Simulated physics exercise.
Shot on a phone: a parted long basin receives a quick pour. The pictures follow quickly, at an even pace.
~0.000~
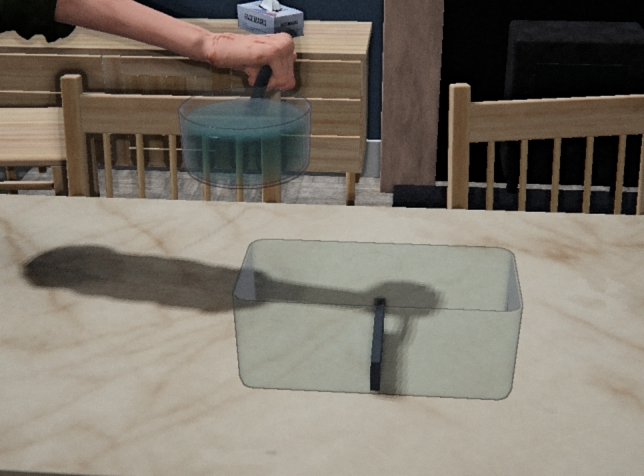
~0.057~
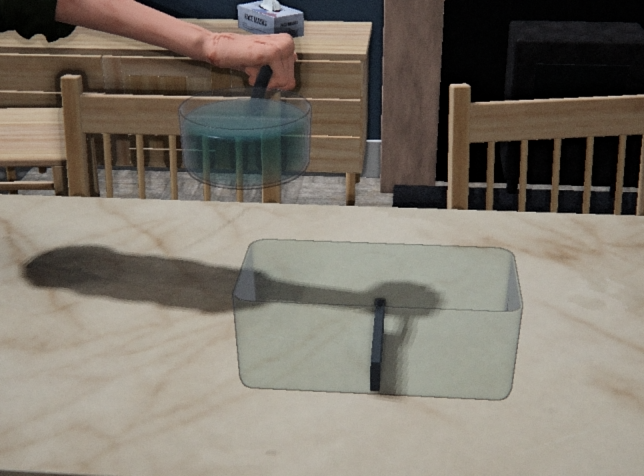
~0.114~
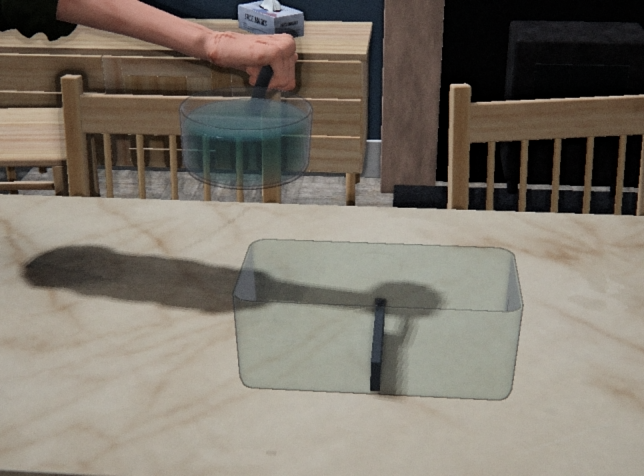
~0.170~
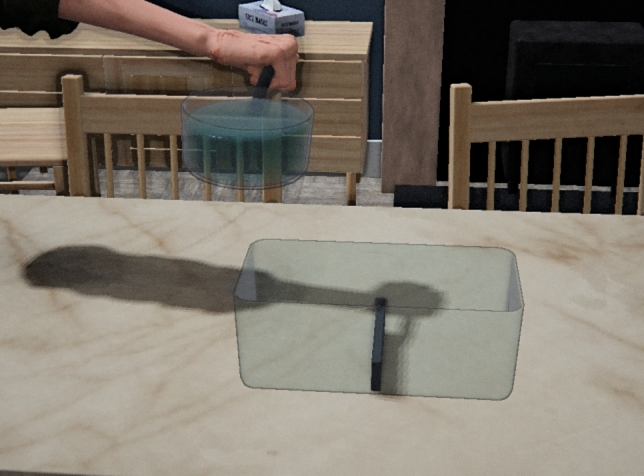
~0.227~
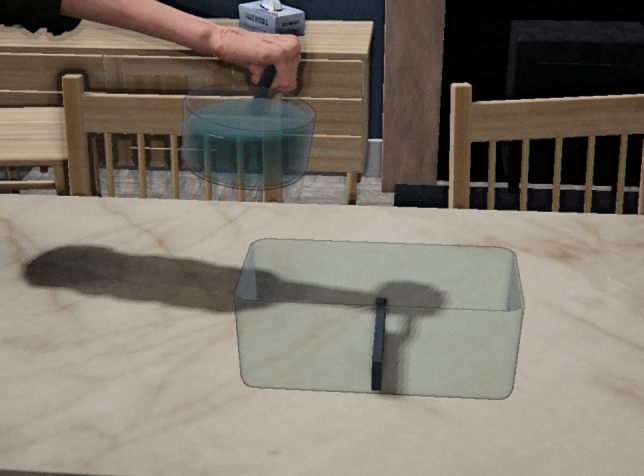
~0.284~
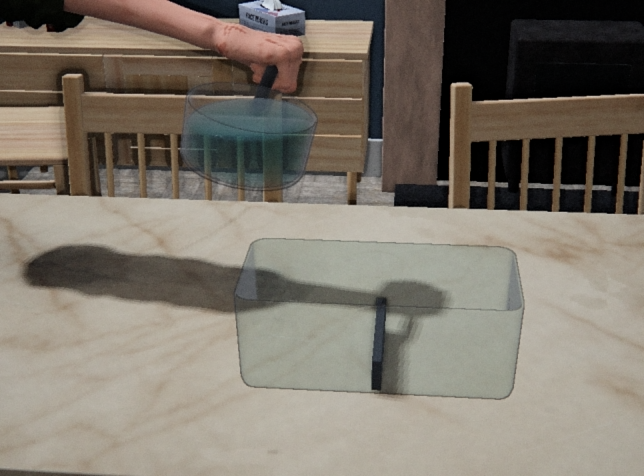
In a room with wooden chairs, a hand holds a clear round container of blue-green liquid above and behind a divided rectangular basin on a marble-patterned table, then gradually tilts it slightly to the right.
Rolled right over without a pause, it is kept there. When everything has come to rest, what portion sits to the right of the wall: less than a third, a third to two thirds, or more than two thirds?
The amount right of the wall is going to settle in the middle, one third to two thirds.
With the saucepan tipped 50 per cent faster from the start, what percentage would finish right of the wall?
It comes to some 45 in a hundred.
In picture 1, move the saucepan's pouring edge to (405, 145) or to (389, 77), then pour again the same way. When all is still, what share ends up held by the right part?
First some 95, then 90 per cent.
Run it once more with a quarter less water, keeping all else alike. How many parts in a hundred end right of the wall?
Roughly 35 in a hundred.
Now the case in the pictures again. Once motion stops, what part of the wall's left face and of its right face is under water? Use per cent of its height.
40 per cent for the left part, 50 for the right.
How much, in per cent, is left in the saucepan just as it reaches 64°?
50 in a hundred.
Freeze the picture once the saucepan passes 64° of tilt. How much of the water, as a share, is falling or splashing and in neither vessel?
Some 35 per cent, I'd say.
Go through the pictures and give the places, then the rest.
Tilt 0°; pouring edge (310, 110); surface from (185, 115) to (309, 118); the long basin's rim runs from (242, 269) to (517, 280); the wall's top is at (378, 330), in the first picture.
Tilt 1°; pouring edge (310, 111); surface from (184, 115) to (309, 118), in the second picture.
Tilt 2°; pouring edge (311, 113); surface from (185, 114) to (310, 119), in the third picture.
Tilt 4°; pouring edge (313, 115); surface from (187, 114) to (311, 120), in the fourth picture.
Tilt 8°; pouring edge (315, 119); surface from (188, 114) to (313, 119), in the fifth picture.
Tilt 12°; pouring edge (316, 123); surface from (188, 115) to (314, 119), in the sixth picture.
A moment on, the saucepan is tipped part way and 52 per cent is still to pour, 5 is left of the wall and 8 right of it.
Next, the saucepan is tipped on its side and 9 per cent is still to pour, 30 is left of the wall and 51 right of it.
Then the saucepan is tipped right over and 0 per cent is still to pour, 46 is left of the wall and 51 right of it.
Later the saucepan is tipped right over and 0 per cent is still to pour, 47 is left of the wall and 52 right of it.
At rest 47 per cent lies left of the wall, 52 right of it and 1 outside.
